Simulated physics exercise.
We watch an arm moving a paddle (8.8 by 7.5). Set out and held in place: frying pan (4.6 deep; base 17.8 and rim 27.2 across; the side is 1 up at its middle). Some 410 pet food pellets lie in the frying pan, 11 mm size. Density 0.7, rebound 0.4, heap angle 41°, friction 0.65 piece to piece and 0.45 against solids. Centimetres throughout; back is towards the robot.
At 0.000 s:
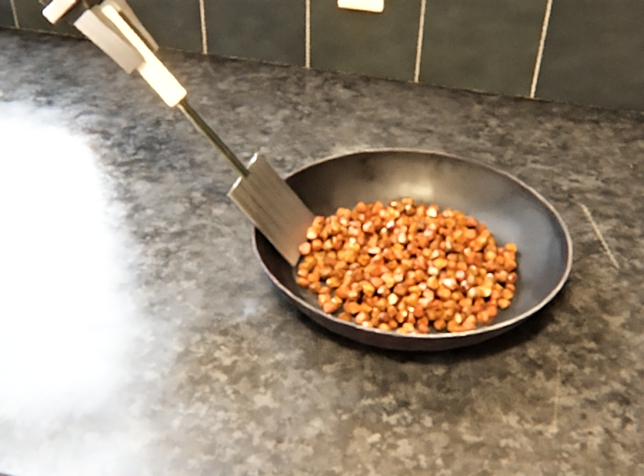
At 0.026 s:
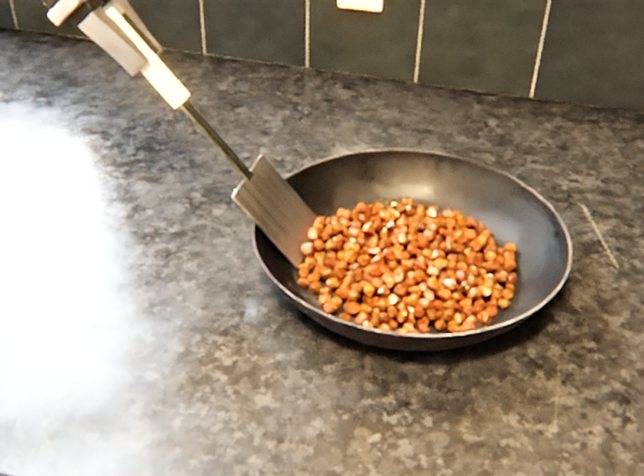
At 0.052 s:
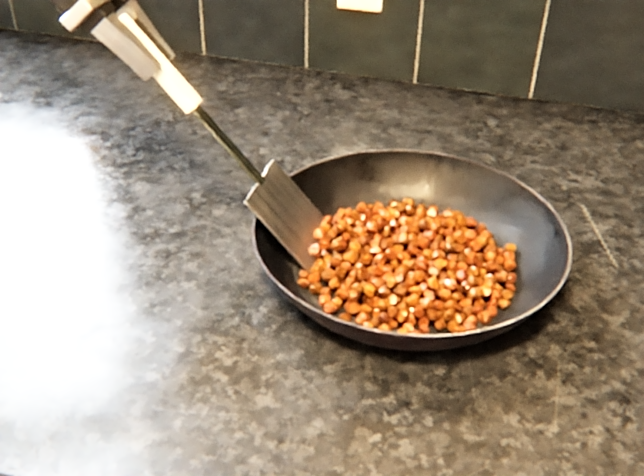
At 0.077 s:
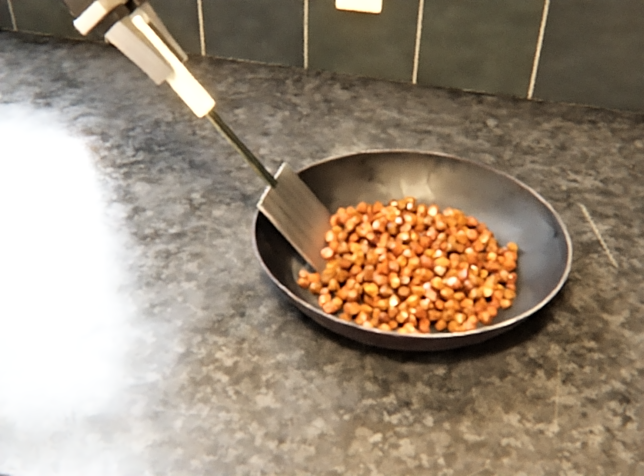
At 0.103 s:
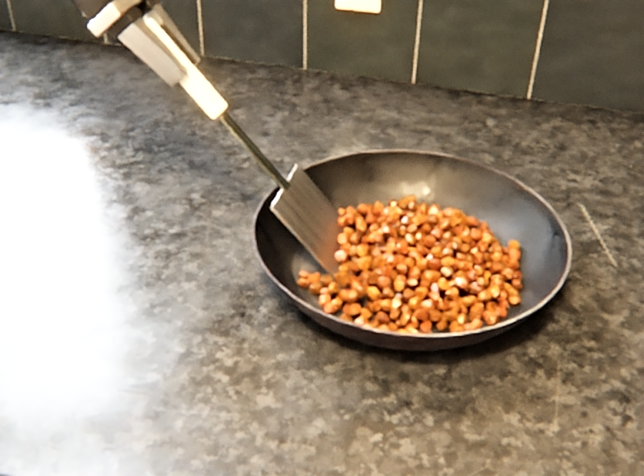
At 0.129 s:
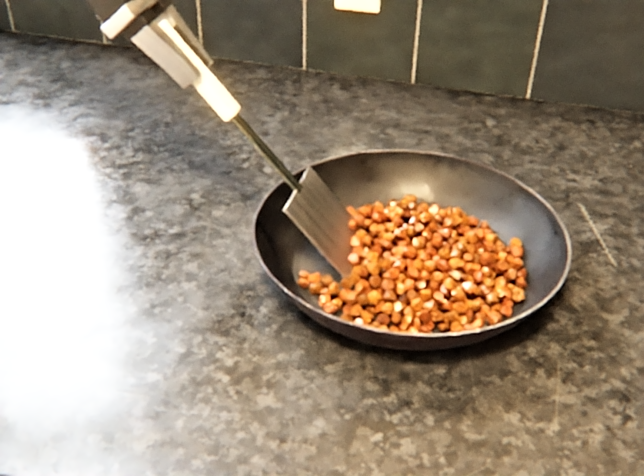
A metal paddle on a mechanical arm slid slowly to the right inside a dark frying pan on a speckled countertop, nudging the left side of a heap of small orange-brown pellets.
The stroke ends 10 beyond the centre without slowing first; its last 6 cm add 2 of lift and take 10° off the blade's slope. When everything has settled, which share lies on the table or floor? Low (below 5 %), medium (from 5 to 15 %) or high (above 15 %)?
Answer: Medium; from 5 to 15 % of the pet food pellets finish on the table or floor.
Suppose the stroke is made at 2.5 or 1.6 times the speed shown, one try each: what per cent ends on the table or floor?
About 25 and 15 per cent.
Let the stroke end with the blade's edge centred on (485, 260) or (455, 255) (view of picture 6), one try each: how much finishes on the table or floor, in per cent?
About 0 and 0 per cent.
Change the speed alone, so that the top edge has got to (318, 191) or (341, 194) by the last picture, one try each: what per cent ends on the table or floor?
About 15 and 15 per cent.
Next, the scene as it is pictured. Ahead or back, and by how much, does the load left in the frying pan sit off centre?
About 5.0 cm ahead.
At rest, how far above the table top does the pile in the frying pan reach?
Some 6.0 cm.
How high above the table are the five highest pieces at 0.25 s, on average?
Some 4 cm.
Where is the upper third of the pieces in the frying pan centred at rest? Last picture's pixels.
Around (523, 264).
By 0.25 s, sloping 48°, highest piece 4 above the table; 414 in the frying pan.
By 0.36 s, sloping 44°, highest piece 6 above the table; 413 in the frying pan, 1 on the blade or in flight.
By 0.62 s, sloping 38°, highest piece 7 above the table; 379 in the frying pan, 35 on the table or floor.
By 1.67 s, sloping 38°, highest piece 6 above the table; 379 in the frying pan, 35 on the table or floor.
Final count, 379 in the frying pan, 35 on the table or floor. That is 8 % on the table or floor.
